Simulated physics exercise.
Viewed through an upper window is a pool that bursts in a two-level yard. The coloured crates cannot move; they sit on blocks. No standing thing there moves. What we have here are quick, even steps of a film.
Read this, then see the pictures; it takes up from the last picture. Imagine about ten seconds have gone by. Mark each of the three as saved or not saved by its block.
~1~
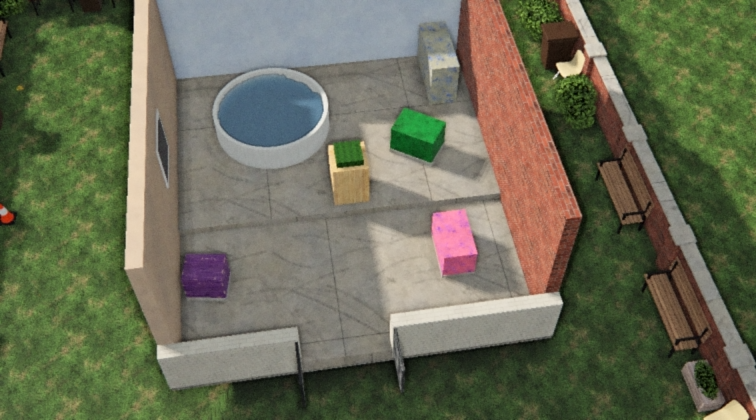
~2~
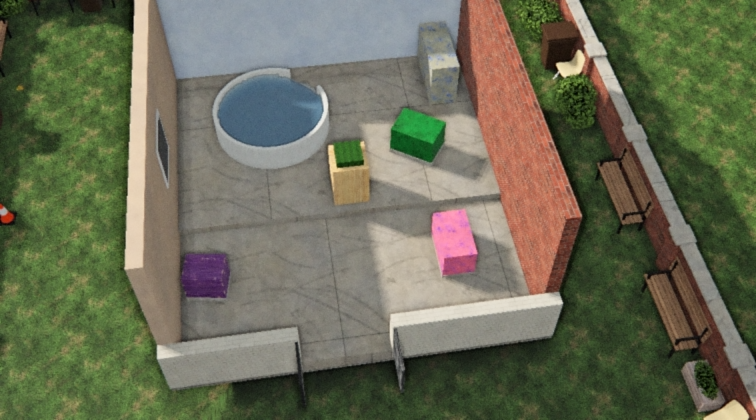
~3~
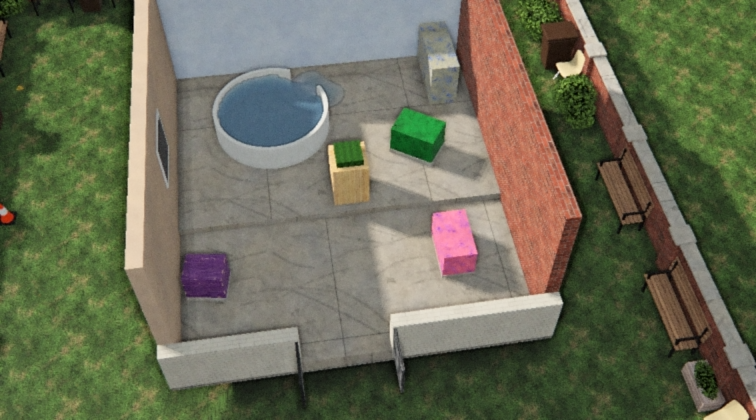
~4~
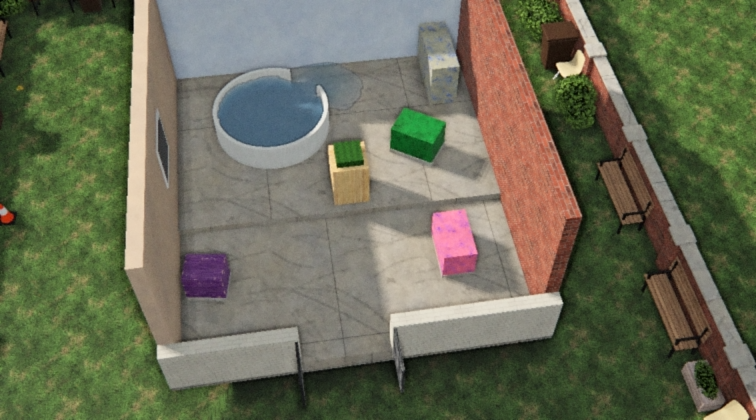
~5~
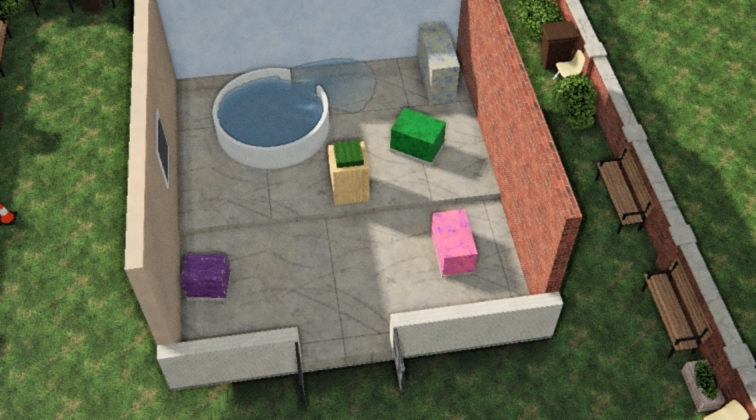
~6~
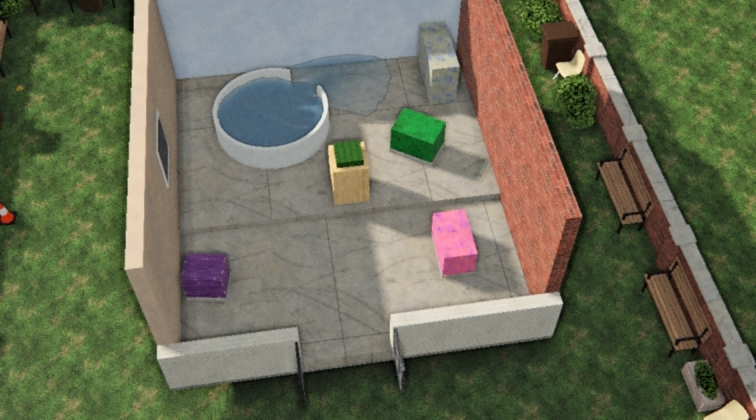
Purple crate - saved; pink crate - not saved; green crate - not saved.
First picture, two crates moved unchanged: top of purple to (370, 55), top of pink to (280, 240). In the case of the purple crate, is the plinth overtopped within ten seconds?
Looking at it, the purple crate is flooded.
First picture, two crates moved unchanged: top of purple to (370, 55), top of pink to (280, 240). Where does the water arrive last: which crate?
My pick is the one in pink.
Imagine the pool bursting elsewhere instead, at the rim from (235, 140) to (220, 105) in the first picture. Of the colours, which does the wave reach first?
I say the crate marked purple.
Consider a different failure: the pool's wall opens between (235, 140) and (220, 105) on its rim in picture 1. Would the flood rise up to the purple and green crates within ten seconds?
Log: Purple crate is doused; green crate stays clear.
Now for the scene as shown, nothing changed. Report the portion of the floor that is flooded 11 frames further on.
The answer is around 15 per cent.
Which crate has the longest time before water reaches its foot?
The purple-painted one, I reckon.
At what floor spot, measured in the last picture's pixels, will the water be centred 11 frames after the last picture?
The water's middle lies around (306, 111).
A moment on, water covers 10 % of the floor; the purple crate not reached, the pink crate not reached, the green crate not reached.
Next, water covers 15 % of the floor; the purple crate not reached, the pink crate not reached, the green crate water round its plinth.
Then, water covers 30 % of the floor; the purple crate not reached, the pink crate not reached, the green crate water round its plinth.
Later, water covers 55 % of the floor; the purple crate not reached, the pink crate water round its plinth, the green crate water round its plinth.
In the end, water covers 85 % of the floor; the purple crate stayed above the water, the pink crate was topped, the green crate was topped.
